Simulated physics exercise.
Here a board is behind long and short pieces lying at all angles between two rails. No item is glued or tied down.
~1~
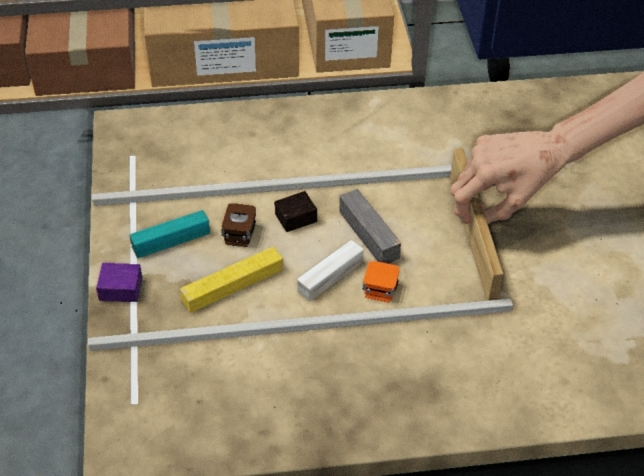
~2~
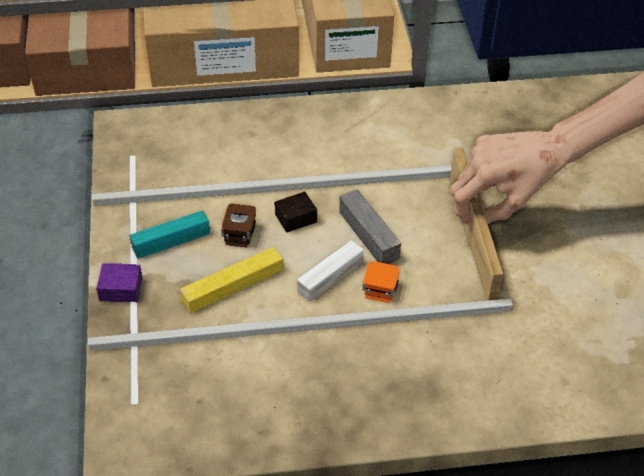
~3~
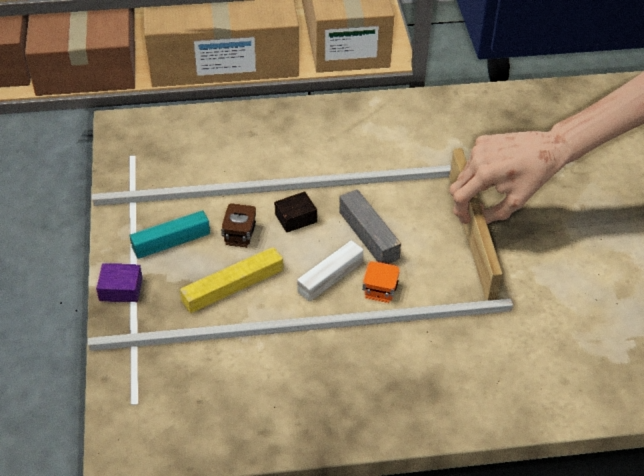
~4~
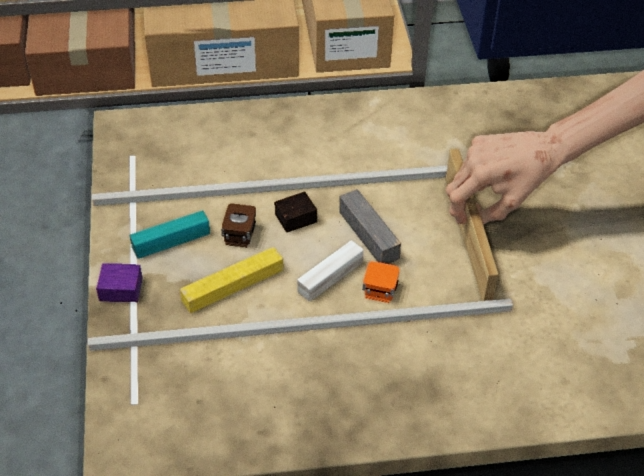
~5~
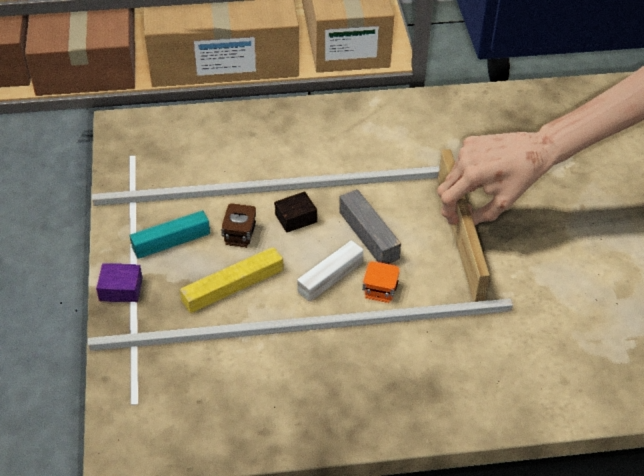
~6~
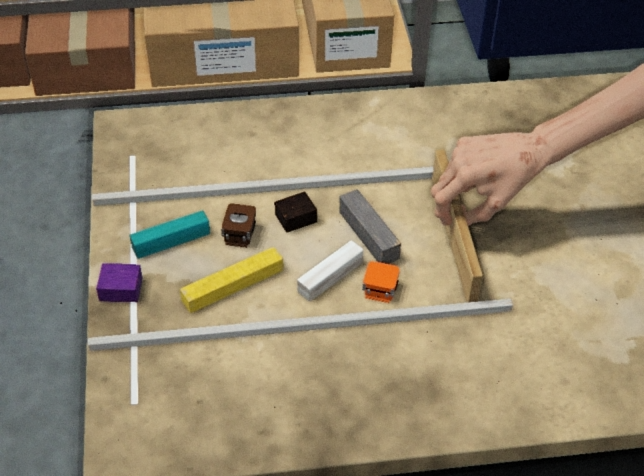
The clip opens on a hand holding a wooden board upright between two pale rails on a table, with coloured blocks and bars scattered at various angles to its left. The hand stays nearly still at first, then slides the board slightly left, while the scattered pieces remain in place, untouched.
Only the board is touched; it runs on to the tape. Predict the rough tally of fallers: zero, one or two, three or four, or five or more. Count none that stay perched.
The number going over the edge will be three or at most four.
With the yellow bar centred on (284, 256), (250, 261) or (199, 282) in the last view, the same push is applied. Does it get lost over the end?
Spot by spot, it slips away; slips away; slips away.
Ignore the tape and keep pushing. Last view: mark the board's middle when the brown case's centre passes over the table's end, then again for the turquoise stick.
I'd put it close to (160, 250), and close to (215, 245) for the other one.
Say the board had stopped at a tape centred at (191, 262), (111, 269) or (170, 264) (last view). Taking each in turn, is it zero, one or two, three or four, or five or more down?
In turn: One or two; more than four; just one or two.
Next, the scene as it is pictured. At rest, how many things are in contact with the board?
So the total is 2.
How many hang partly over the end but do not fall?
Things overhanging at the end: 2.
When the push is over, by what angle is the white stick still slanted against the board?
Roughly 10° out of line.
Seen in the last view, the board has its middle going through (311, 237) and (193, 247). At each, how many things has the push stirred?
I make it 6 at the first spot and 8 at the other.
Early on, none off yet; purple block at rest near (120, 283); turquoise stick at rest near (170, 234); yellow bar moving near (226, 280).
Finally, the number that fall off is three or four; lost, brown case, yellow bar, turquoise stick and purple block.
